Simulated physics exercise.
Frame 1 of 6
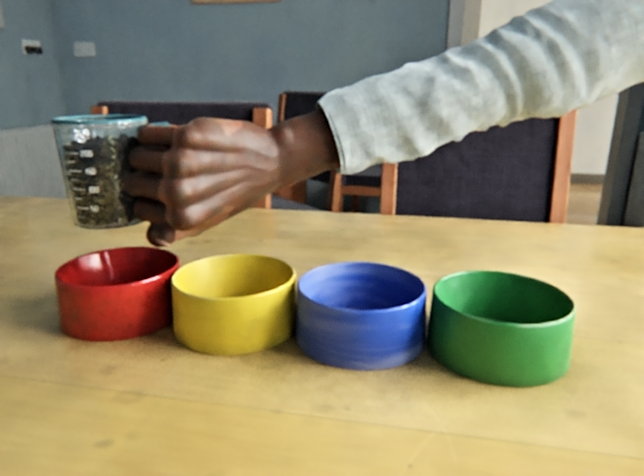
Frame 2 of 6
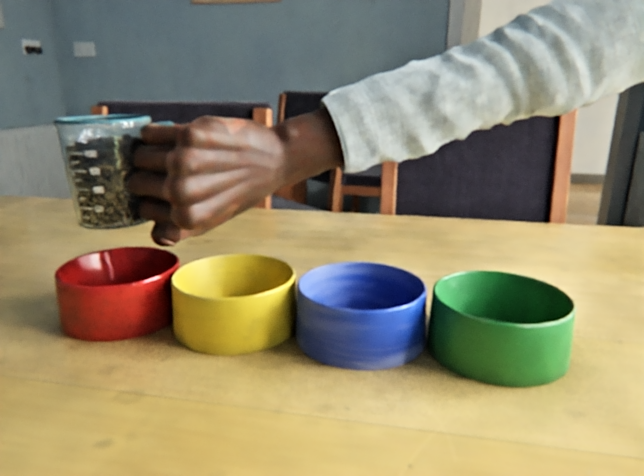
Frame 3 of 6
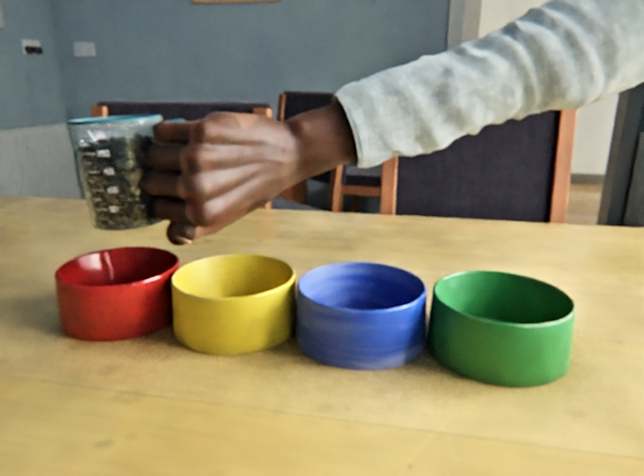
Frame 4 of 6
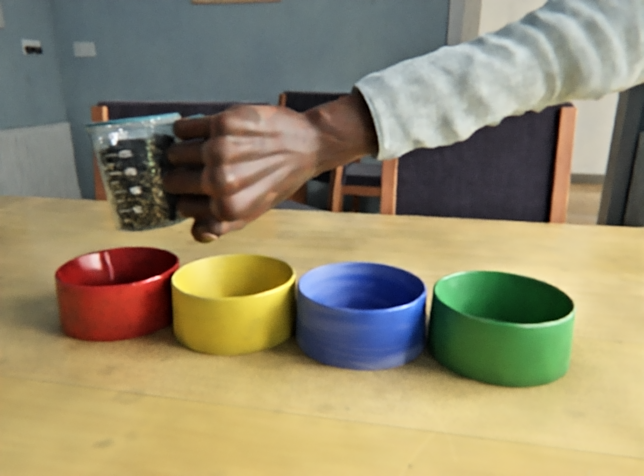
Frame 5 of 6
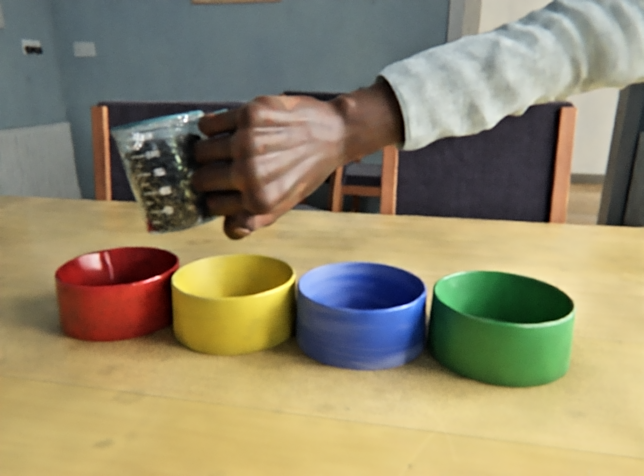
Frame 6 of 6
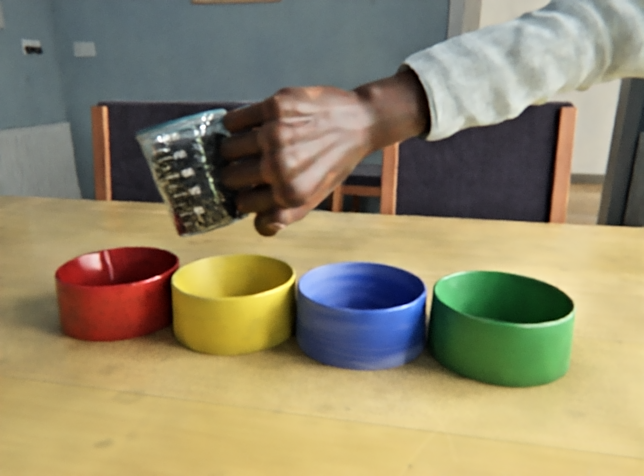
In a room with blue-grey walls, a light wooden table with dark-backed chairs behind it is seen from the front and slightly above. Red, yellow, blue and green dishes stand in a row from left to right, below a hand holding a clear, marked cup of dark beans by its handle. The hand carries the cup rightward from above the red dish, gradually tilting it leftward, while the view stays still.
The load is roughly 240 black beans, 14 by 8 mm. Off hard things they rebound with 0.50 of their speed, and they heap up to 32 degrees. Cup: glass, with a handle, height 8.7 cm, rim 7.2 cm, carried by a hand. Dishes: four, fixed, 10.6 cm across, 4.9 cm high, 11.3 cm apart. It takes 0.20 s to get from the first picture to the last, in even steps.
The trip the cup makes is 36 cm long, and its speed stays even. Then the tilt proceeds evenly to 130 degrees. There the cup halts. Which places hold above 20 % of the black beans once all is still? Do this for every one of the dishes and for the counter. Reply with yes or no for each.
Red: No, blue: No, green: Yes, yellow: No, counter: No.
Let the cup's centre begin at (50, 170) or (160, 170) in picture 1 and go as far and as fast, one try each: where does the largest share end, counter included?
In the first try blue collects the most, and in the second it's green.
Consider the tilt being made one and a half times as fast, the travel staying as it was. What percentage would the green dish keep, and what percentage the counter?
It would be green 100 and counter 0.
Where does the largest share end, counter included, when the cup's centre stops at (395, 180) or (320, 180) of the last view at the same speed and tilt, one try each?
On the first run most goes to blue, and on the second to yellow.
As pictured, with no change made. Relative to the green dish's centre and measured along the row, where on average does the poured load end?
Some 1 centimetres out on the left-hand side of that dish.
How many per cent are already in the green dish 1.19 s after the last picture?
Roughly 95 %.
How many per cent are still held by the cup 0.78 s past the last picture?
I'd put it at roughly 85 per cent.
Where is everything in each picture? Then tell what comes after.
The first picture shows cup at (107, 170), tilt 0 degrees, lip at (63, 119), moved 0.0 cm; middle of the pieces at (104, 175); red dish at (119, 266); yellow dish at (235, 275); blue dish at (361, 284); green dish at (502, 295).
The second picture shows cup at (111, 170), tilt 1 degrees, lip at (67, 119), moved 0.4 cm; middle of the pieces at (108, 175).
The third picture shows cup at (124, 171), tilt 3 degrees, lip at (78, 121), moved 1.6 cm; middle of the pieces at (121, 176).
The fourth picture shows cup at (145, 172), tilt 7 degrees, lip at (97, 125), moved 3.7 cm; middle of the pieces at (142, 177).
The fifth picture shows cup at (172, 173), tilt 11 degrees, lip at (121, 129), moved 6.2 cm; middle of the pieces at (169, 178).
The sixth picture shows cup at (199, 174), tilt 16 degrees, lip at (144, 134), moved 8.6 cm; middle of the pieces at (196, 180); red dish at (119, 266); yellow dish at (235, 275); blue dish at (361, 284); green dish at (502, 295).
Then, 0.47 s after the last picture, tilt 71 degrees; cup holds 100 %.
Then, 0.78 s after the last picture, tilt 107 degrees; cup holds 85 %, green 15 %.
Then, 1.19 s after the last picture, tilt 130 degrees; cup holds 0 %, green 95 %.
In the end, red 0 %, blue 5 %, green 95 %, yellow 0 %, counter 5 %.
